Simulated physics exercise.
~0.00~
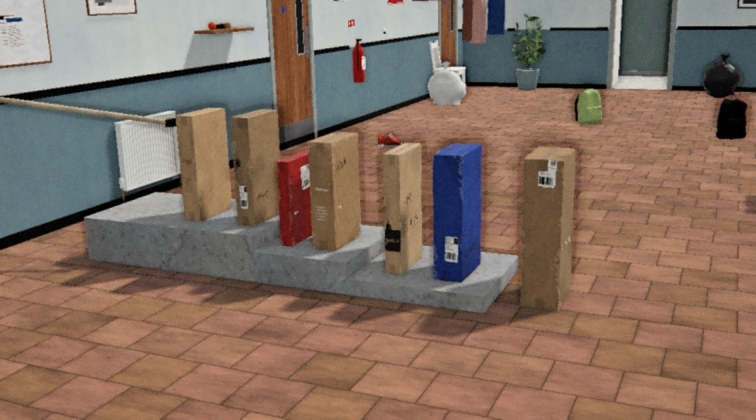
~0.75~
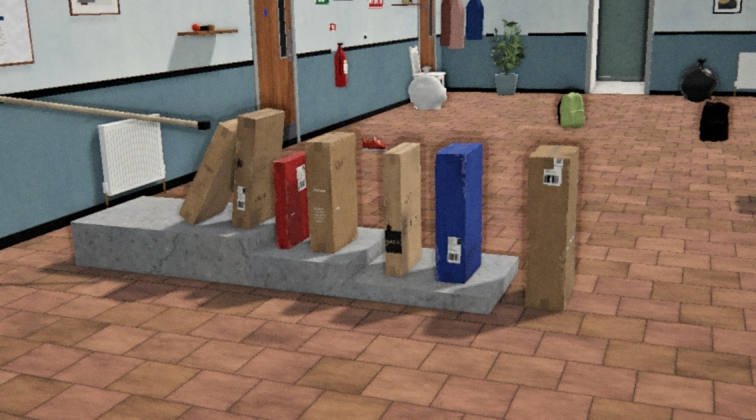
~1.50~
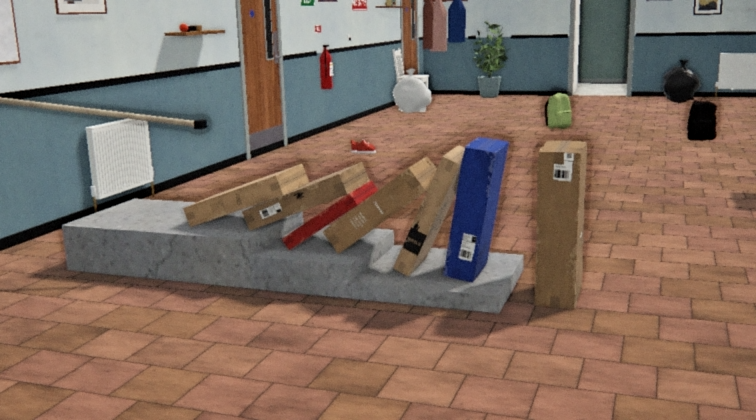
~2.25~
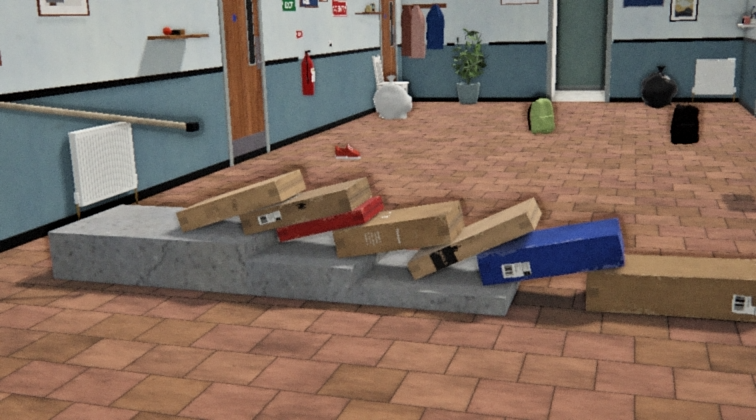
Tiled hallway with seven tall cartons on low grey steps toppling one after another to the right until all lie fallen.
